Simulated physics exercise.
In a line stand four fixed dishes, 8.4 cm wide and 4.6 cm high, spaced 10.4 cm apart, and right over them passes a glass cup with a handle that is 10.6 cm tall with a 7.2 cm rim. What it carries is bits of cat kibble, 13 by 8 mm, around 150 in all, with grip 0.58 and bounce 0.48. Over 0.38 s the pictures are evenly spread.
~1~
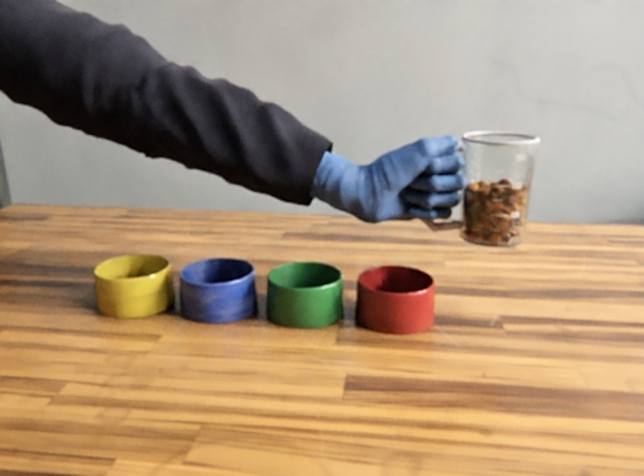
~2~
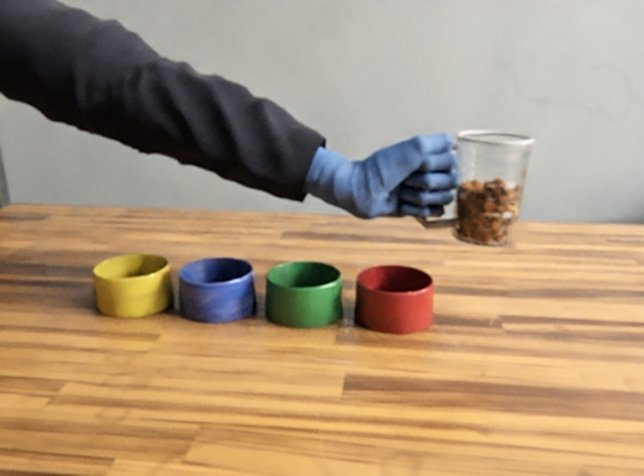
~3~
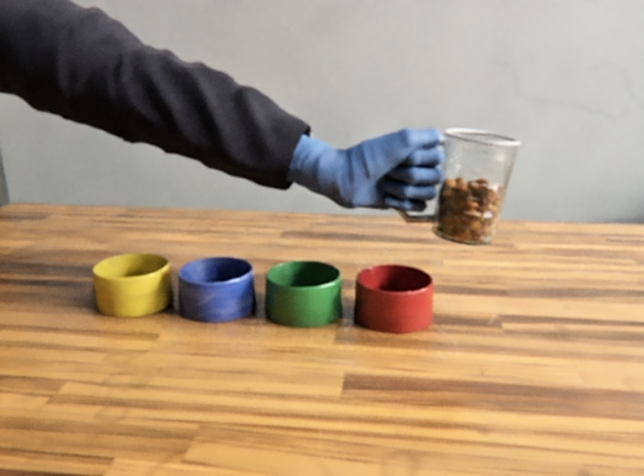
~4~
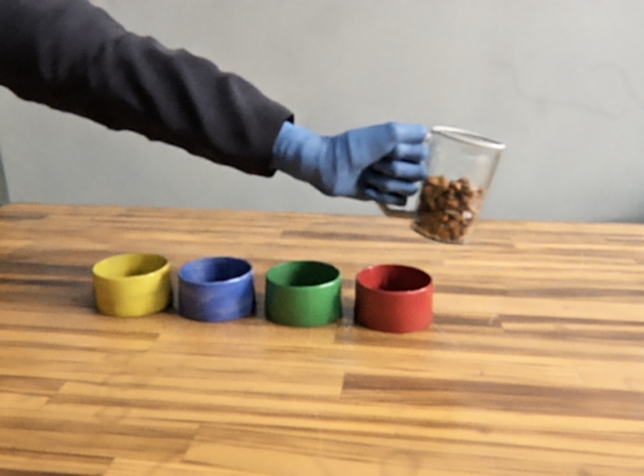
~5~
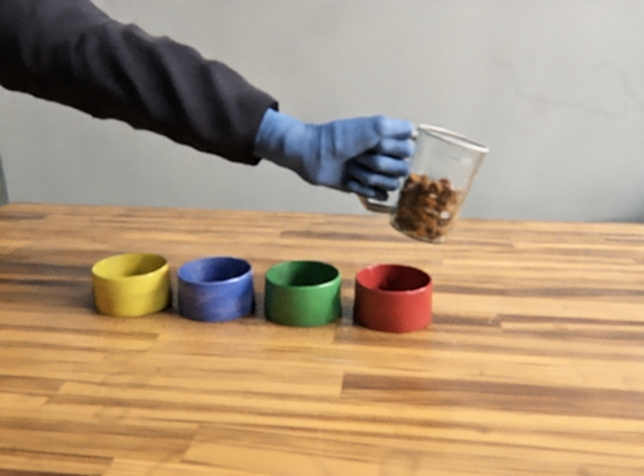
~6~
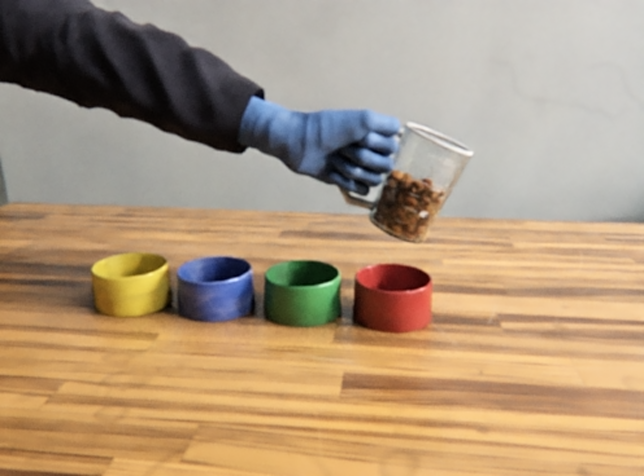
In this clip, a blue-gloved hand holds a clear glass cup partly filled with brown pieces above a wooden table, moving it left toward a row of yellow, blue, green and red dishes while gradually tilting it rightward.
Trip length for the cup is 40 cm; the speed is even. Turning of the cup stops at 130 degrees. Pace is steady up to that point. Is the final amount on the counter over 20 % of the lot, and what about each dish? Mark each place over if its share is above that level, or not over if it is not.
Red: Not over, blue: Over, green: Not over, yellow: Not over, counter: Over.
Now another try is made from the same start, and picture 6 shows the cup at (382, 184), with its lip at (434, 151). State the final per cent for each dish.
Dish by dish: Red 0 per cent, blue 70 per cent, green 0 per cent, yellow 0 per cent.
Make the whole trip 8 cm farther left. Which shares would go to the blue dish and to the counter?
The blue one would get 0 and the counter 0.
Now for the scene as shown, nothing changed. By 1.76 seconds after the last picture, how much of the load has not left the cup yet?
Roughly 5 per cent of the load.
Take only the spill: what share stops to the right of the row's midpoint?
It's close to 0 in a hundred.
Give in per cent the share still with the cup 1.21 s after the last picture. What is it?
Around 100 in a hundred.
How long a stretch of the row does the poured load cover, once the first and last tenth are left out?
Length: Approx. 8 cm.
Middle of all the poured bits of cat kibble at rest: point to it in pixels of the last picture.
Near (206, 297).
Then, 0.73 s after the last picture, tilt 73 degrees; cup holds 100 %.
Then, 1.21 s after the last picture, tilt 106 degrees; cup holds 100 %.
Then, 1.76 s after the last picture, tilt 130 degrees; cup holds 5 %, blue 50 %.
In the end, red 0 %, blue 60 %, green 0 %, yellow 0 %, counter 40 %.
